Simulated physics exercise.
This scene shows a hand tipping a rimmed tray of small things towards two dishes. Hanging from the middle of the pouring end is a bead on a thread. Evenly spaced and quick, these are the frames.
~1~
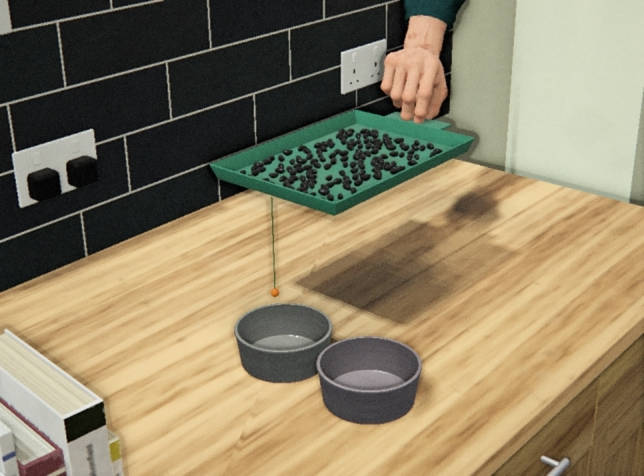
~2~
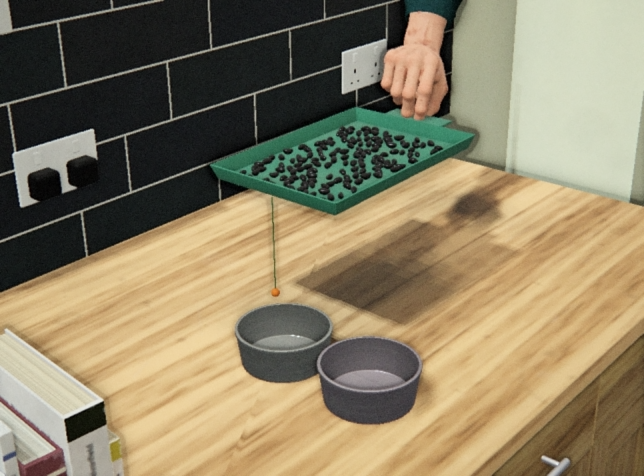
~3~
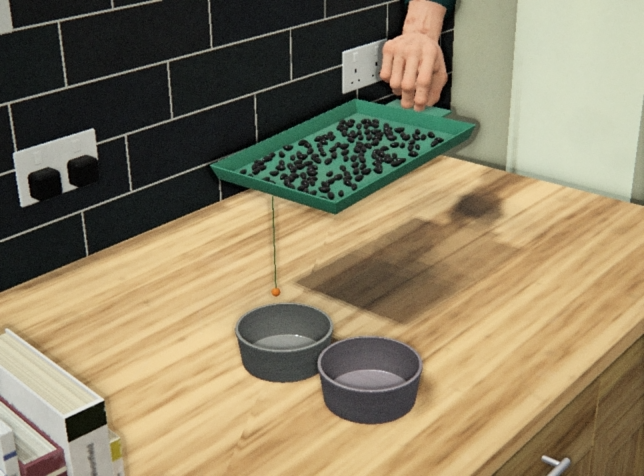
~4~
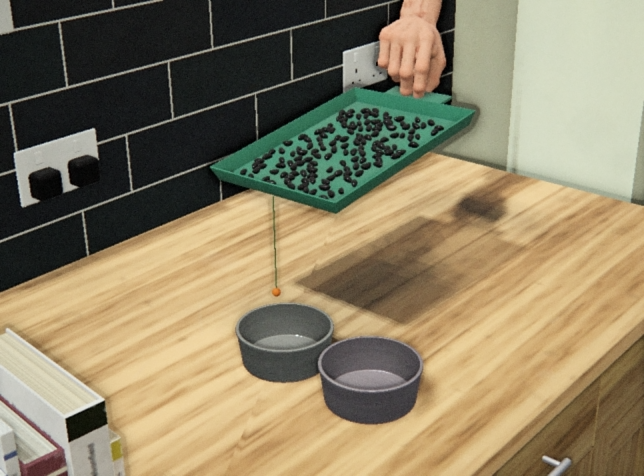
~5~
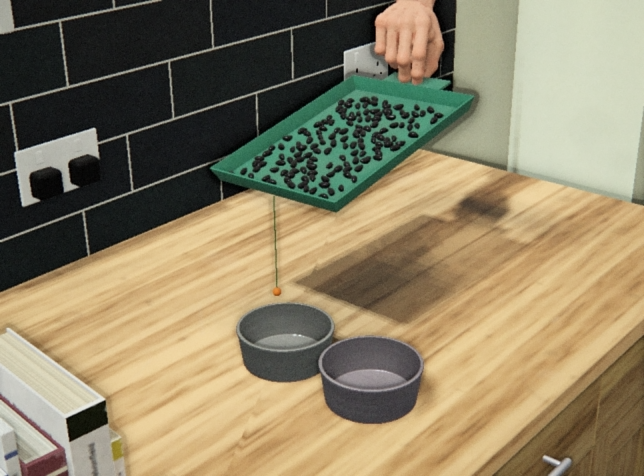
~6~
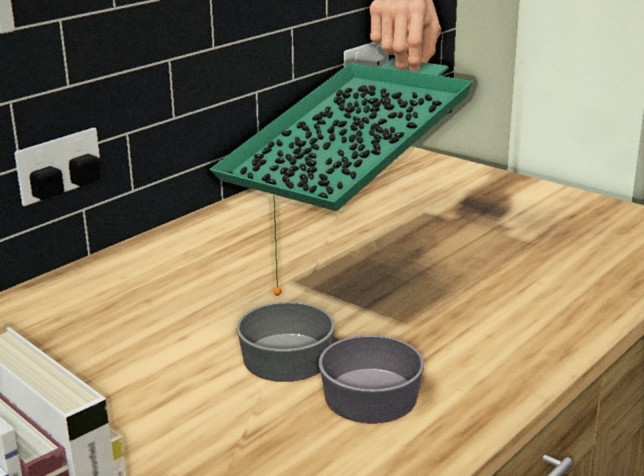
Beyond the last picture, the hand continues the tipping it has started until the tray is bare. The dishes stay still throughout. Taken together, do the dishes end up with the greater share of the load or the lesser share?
Looks like the dishes end up with a minority of it in the end.
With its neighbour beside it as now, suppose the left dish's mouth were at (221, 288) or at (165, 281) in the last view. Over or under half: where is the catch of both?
Try 1: A majority of it. Try 2: A majority of it.
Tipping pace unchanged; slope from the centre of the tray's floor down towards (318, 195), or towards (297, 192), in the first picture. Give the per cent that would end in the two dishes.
The first comes to 70 %, while the second comes to 60 %.
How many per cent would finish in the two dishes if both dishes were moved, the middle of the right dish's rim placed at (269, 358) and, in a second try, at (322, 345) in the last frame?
You'd get 30 in a hundred first and 50 in a hundred after that.
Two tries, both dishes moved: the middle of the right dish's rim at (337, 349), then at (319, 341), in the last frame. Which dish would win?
First try, the dish to the left; second try, the dish to the left.
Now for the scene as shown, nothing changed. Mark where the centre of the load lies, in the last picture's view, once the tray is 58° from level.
I'd put it at about (256, 173).
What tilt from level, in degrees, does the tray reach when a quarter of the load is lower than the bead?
About 80°.
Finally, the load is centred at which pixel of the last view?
Centre at rest: Close to (215, 338).
Soon, tray tipped steeply; nearly all on the tray; a small part in the air.
A while on, tray tipped right over; about a third on the tray; a small part in the left dish; about a third outside both; about a quarter in the air.
Towards the end, tray tipped past a quarter turn; about a quarter in the left dish; most outside both.
Finally, tray tipped past a quarter turn; none in the right dish; about a quarter in the left dish; most outside both.
